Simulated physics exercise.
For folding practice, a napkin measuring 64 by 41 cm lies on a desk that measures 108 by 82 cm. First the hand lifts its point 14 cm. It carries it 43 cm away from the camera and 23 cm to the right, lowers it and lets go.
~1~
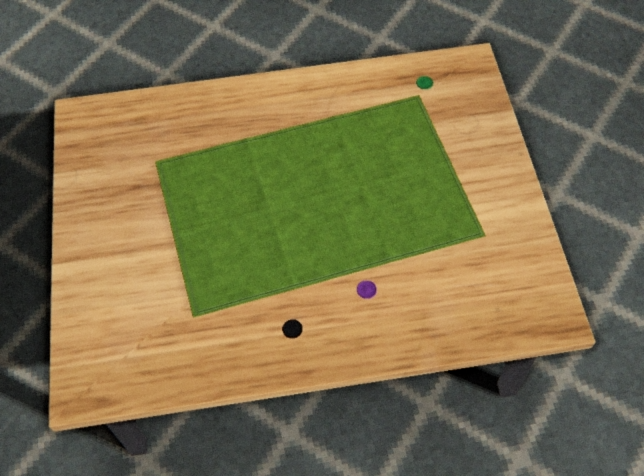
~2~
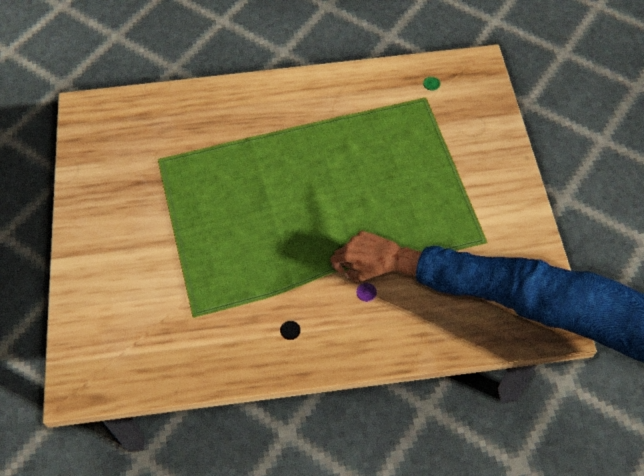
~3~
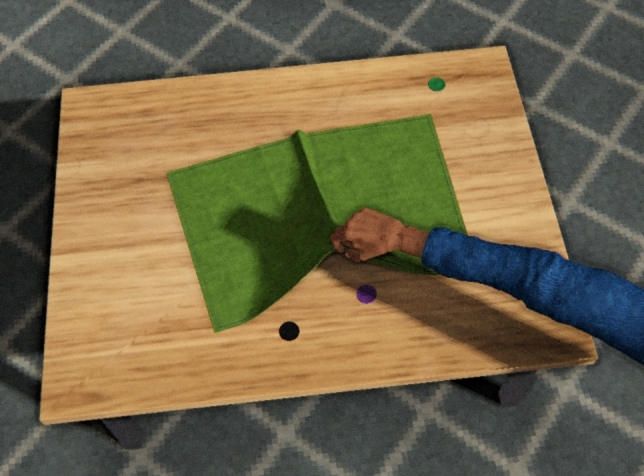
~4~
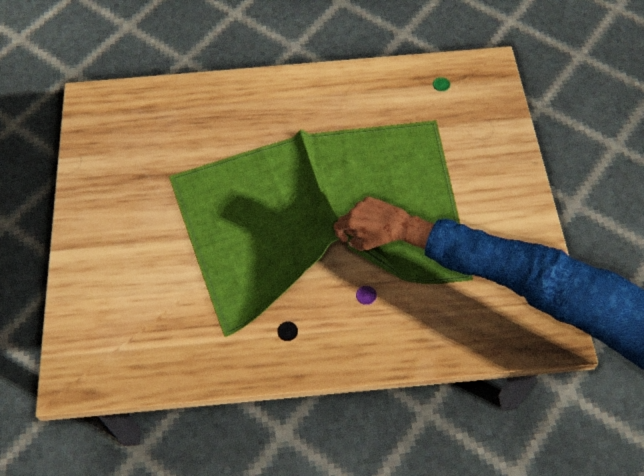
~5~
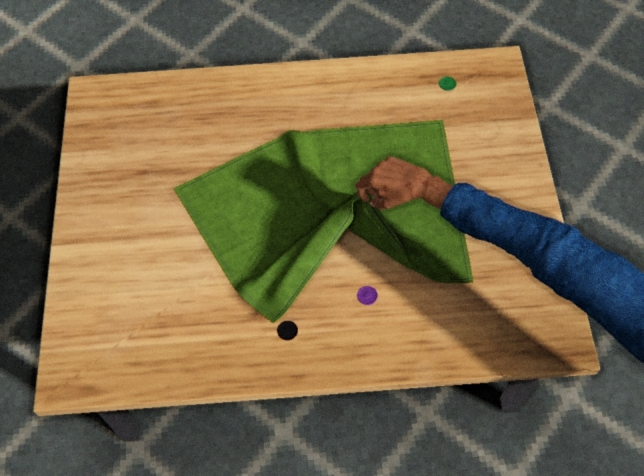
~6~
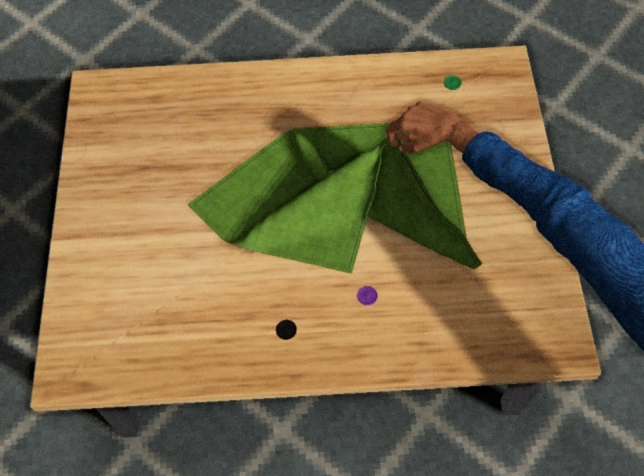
A hand in a blue sleeve pinches the near edge of a green napkin on a wooden desk, lifts it into folds, and carries it away from the camera and slightly right, past the purple and black tokens.
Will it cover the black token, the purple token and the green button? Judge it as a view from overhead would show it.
Result: Black token remains in the open, purple token still shows, green button stays uncovered.
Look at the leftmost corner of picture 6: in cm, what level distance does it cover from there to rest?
Measured flat, the shift is around 22 centimetres.
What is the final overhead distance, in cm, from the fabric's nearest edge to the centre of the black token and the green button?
Roughly 24 cm, then 3 cm.
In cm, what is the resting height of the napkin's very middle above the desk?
Around 1 cm up.
Next, 45 % of it is down, spanning 57 by 29 cm, above no small thing.
Then, 40 % of it is down, spanning 52 by 31 cm, above no small thing.
After that, 45 % of it is down, spanning 52 by 33 cm, above no small thing.
Later, 50 % of it is down, spanning 52 by 33 cm, above no small thing.
At the end, 50 % of it is down, spanning 52 by 33 cm, above no small thing.
